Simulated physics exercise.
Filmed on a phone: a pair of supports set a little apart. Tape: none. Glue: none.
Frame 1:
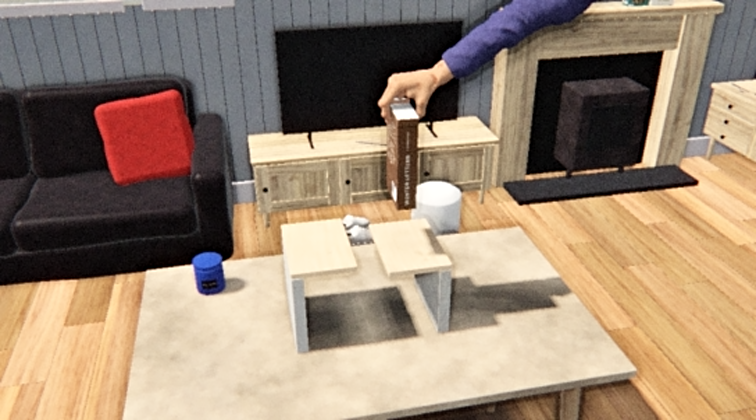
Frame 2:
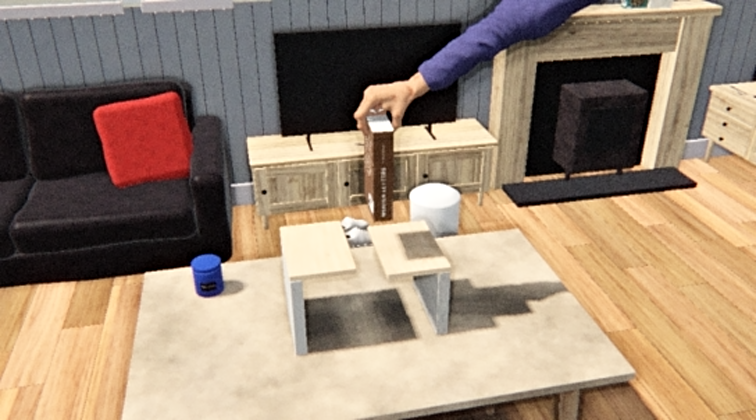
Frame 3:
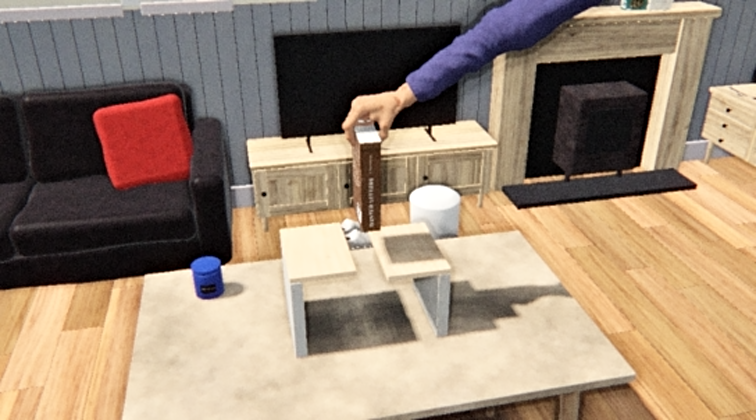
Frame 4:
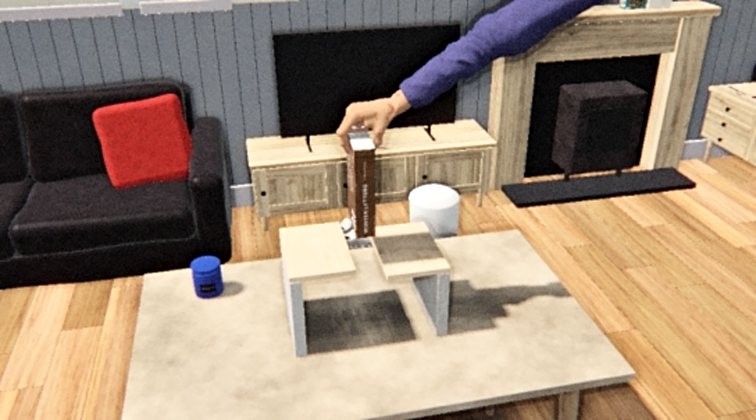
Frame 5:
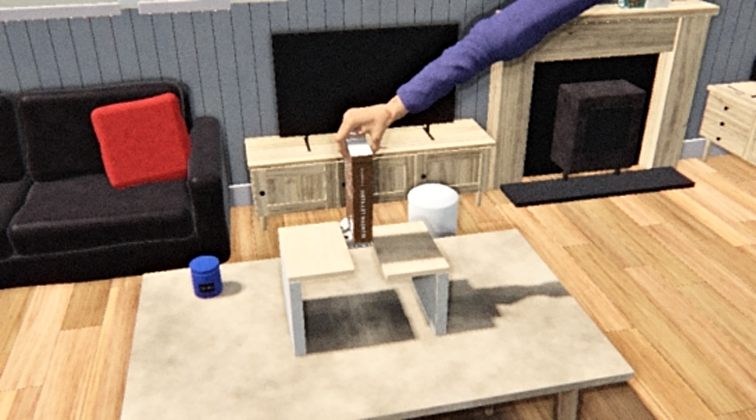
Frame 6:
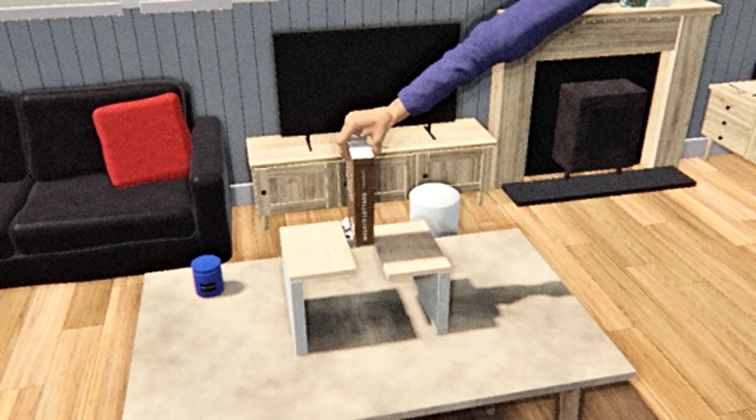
A brown book, gripped from above by a hand in a purple sleeve, moved left and downward, then was held still over the gap between two supports on a table near a blue jar.
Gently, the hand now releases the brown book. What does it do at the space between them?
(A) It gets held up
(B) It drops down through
Answer: B.
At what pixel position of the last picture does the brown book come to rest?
Pretty much around (362, 282), I'd say.
Then, 0.32 s on from there, brown book shifted well along near (362, 272).
Then, 0.66 s on from there, brown book shifted well along near (362, 282).
In the end, moved from the start, brown book; blue jar unmoved. At the end, from the last picture's camera, brown book near (362, 282). The book drops through.
